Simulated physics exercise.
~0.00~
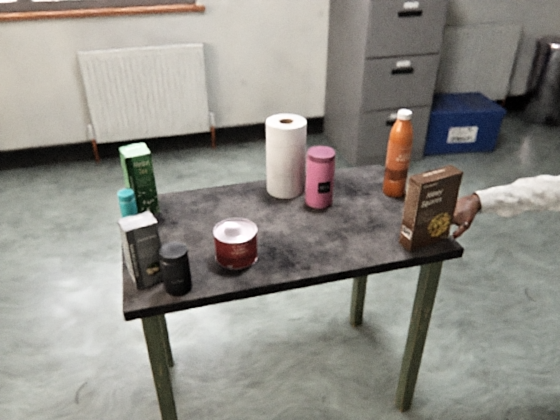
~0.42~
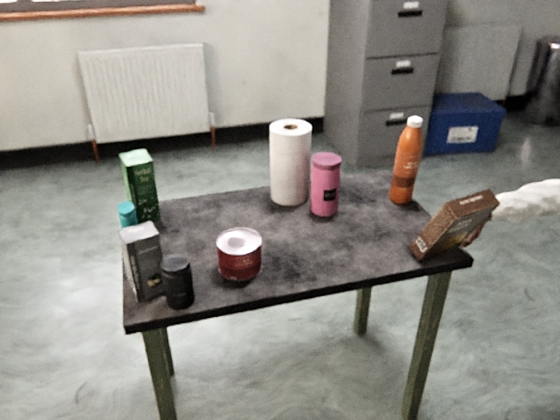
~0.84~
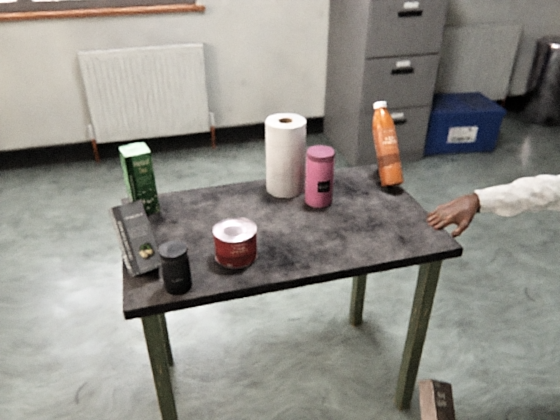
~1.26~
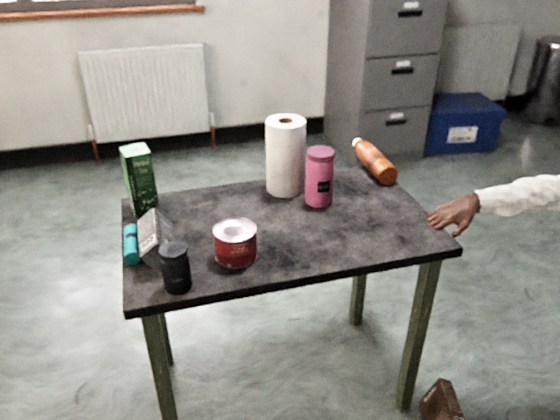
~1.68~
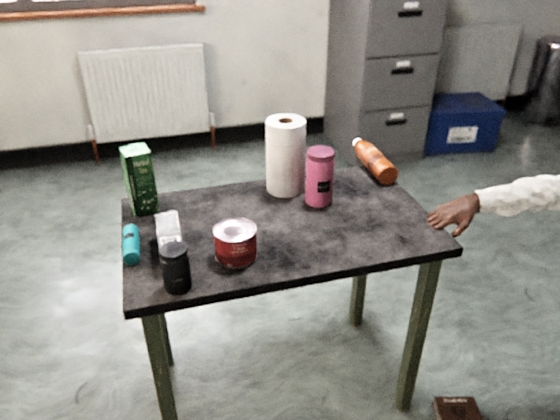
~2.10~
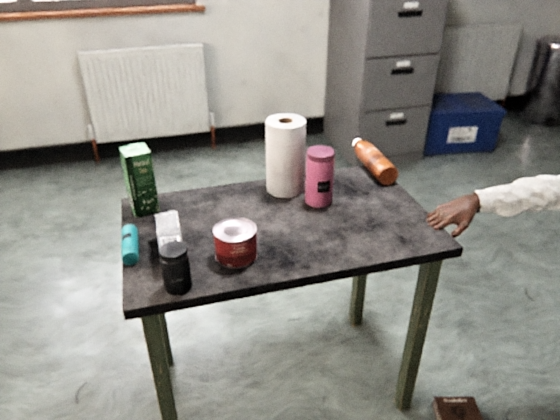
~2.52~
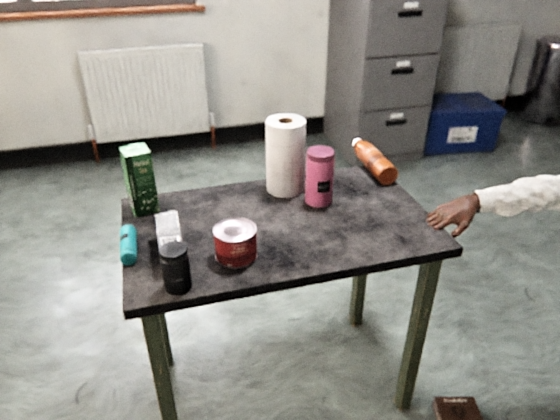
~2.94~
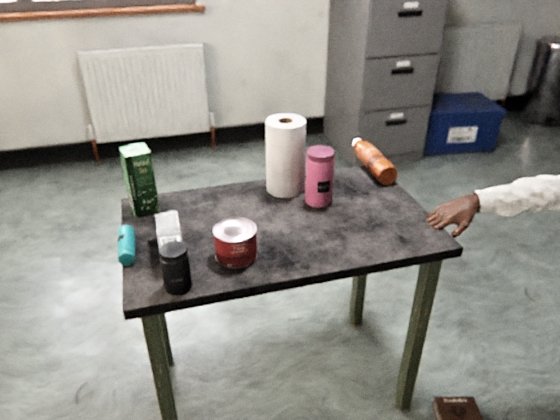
A hand at the right jolted a small dark table, and the brown packet tipped off the edge onto the floor while the turquoise shaker, orange bottle and grey carton toppled and stayed lying on top, the other five items still standing.
